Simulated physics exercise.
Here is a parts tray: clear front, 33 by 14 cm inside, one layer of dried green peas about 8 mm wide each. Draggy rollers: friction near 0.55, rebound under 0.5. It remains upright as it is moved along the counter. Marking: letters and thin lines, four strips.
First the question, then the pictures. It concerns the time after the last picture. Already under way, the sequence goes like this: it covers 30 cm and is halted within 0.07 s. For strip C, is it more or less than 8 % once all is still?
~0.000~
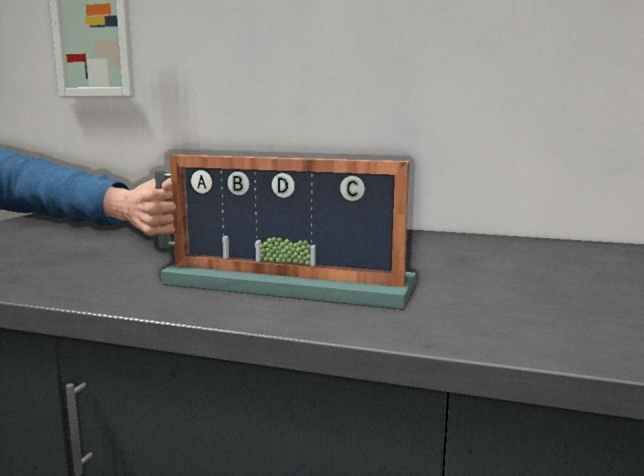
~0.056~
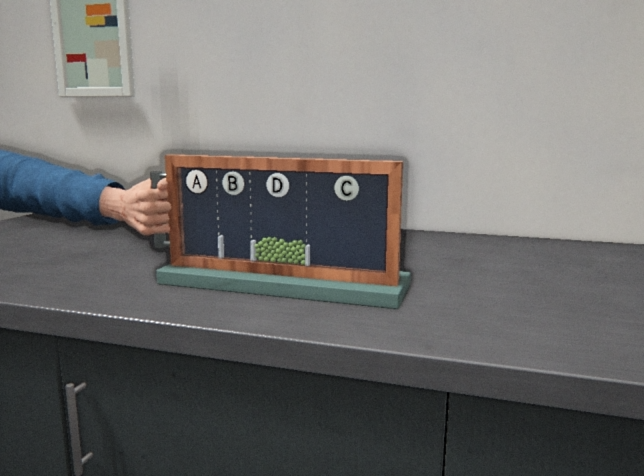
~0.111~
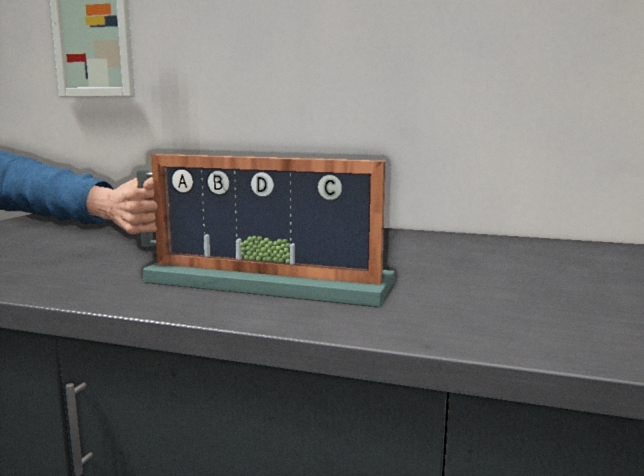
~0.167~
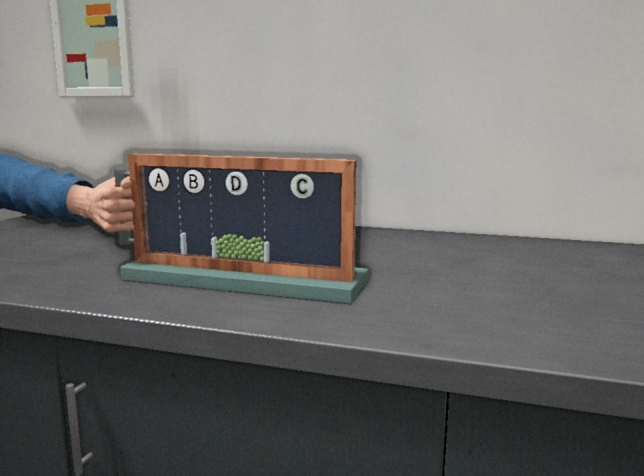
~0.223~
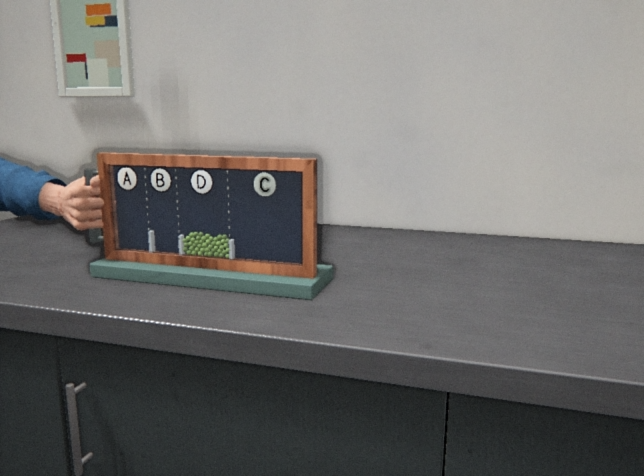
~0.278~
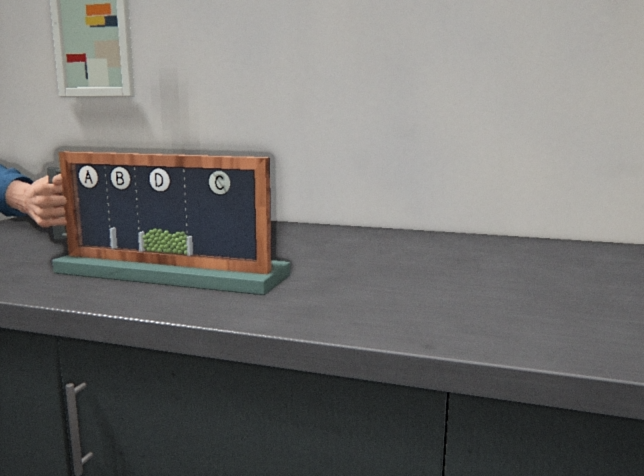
Strip C: Less than 8 %.
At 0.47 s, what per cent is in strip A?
5 %.
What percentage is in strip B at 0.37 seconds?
Share: Some 5 %.
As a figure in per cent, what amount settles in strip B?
Roughly 20 percent of the load.
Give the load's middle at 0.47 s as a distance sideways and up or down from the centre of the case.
Left: About 2 cm; below: About 5 cm.
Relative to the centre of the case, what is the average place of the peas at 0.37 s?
Left by about 1 cm and below by about 5 cm.
After 0.37 s, it is 30 cm to the left; the peas' middle is 1 cm left of and 5 cm below the centre; B 5 %, D 95 %.
After 0.47 s, it is 30 cm to the left; the peas' middle is 2 cm left of and 5 cm below the centre; A 5 %, B 15 %, D 80 %.
After 0.62 s, it is 30 cm to the left; the peas' middle is 2 cm left of and 6 cm below the centre; A 5 %, B 20 %, D 75 %.
All still by 1.0 s, it is 30 cm to the left; A 5 %, B 20 %, C 0 %, D 75 %.
